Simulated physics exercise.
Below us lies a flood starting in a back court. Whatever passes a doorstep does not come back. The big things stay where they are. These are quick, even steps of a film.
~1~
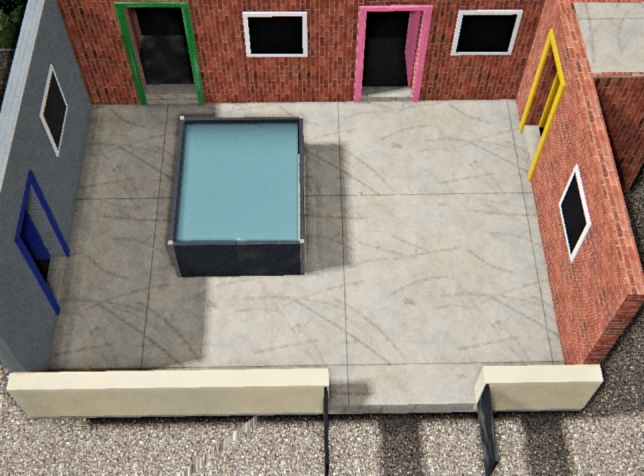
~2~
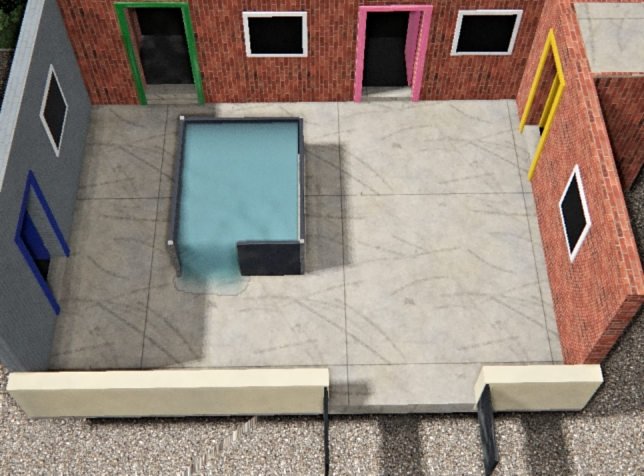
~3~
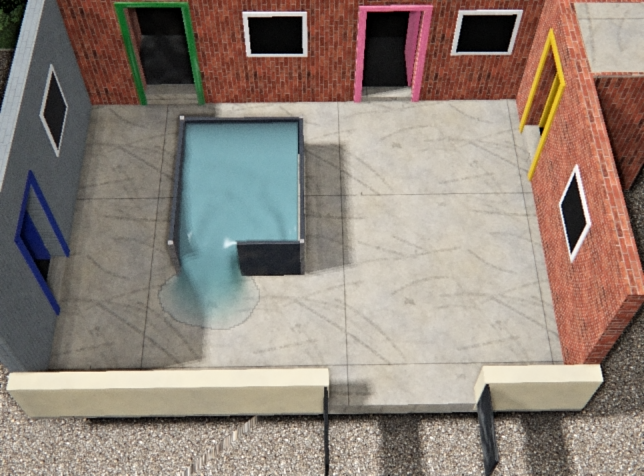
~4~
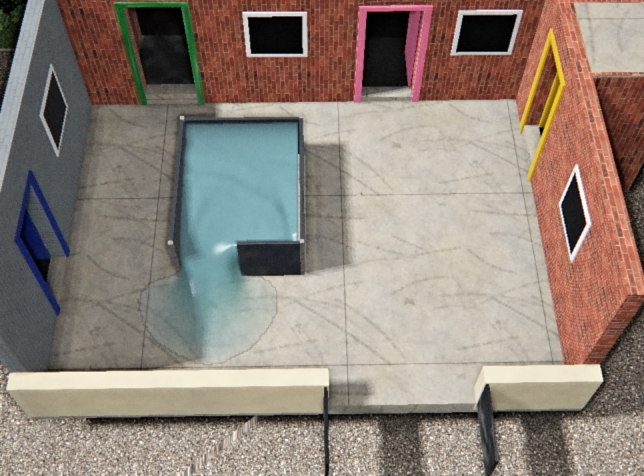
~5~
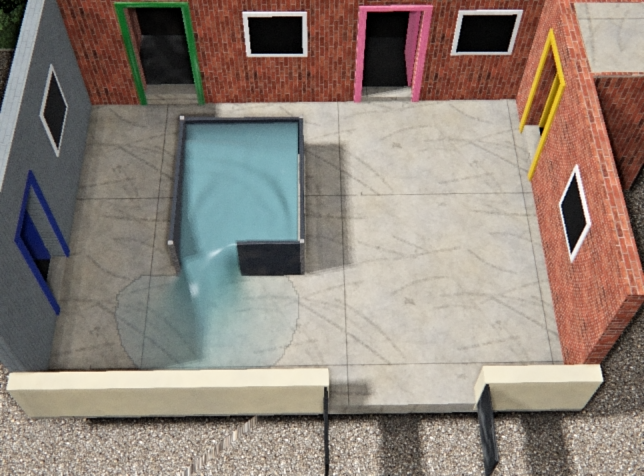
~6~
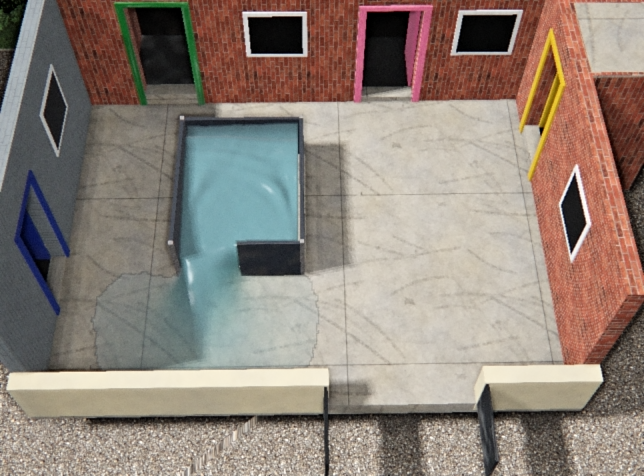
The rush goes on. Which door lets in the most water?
Most goes in at the blue door.
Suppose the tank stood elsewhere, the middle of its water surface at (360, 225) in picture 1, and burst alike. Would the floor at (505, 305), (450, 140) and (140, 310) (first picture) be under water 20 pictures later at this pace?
One after the other: No water, free of water, awash.
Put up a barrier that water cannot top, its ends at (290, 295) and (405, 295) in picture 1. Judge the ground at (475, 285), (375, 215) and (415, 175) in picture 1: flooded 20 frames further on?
As listed: Covered, not flooded, free of water.
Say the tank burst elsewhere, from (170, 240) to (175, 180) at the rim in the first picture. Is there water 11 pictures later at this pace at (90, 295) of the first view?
There: Under water.
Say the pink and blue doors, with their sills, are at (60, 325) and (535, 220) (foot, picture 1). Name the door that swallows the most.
It is the pink door.
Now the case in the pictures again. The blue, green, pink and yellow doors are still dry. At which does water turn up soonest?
That is the door marked blue.
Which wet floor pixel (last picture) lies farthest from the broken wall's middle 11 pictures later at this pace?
I would point to (511, 386).
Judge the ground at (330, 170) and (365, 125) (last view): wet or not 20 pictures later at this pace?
One after the other: Clear, not flooded.
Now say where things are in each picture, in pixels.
Still water in the tank at (240, 181), in the first picture.
Water pours out at (210, 264) and has run to (243, 284), in the second picture.
Water pours out at (210, 264) and has run to (229, 323), in the third picture.
Water pours out at (210, 265) and has run to (224, 356), in the fourth picture.
Water pours out at (210, 265) and has run to a hidden place, in the fifth picture.
The front is at a hidden place, out from the gap at (210, 265), in the sixth picture.
A moment on, water covers 20 % of the floor; pink door not reached, yellow door not reached, blue door wet at the sill, nothing in, green door not reached.
Next, water covers 30 % of the floor; pink door not reached, yellow door not reached, blue door a trickle in, green door not reached.
Then, water covers 65 % of the floor; pink door not reached, yellow door not reached, blue door some in, green door wet at the sill, nothing in.
Later, water covers 90 % of the floor; pink door wet at the sill, nothing in, yellow door wet at the sill, nothing in, blue door a lot in, green door wet at the sill, nothing in.
In the end, water covers 95 % of the floor; pink door wet at the sill, nothing in, yellow door wet at the sill, nothing in, blue door a lot in, green door wet at the sill, nothing in; the blue door has let in the most.
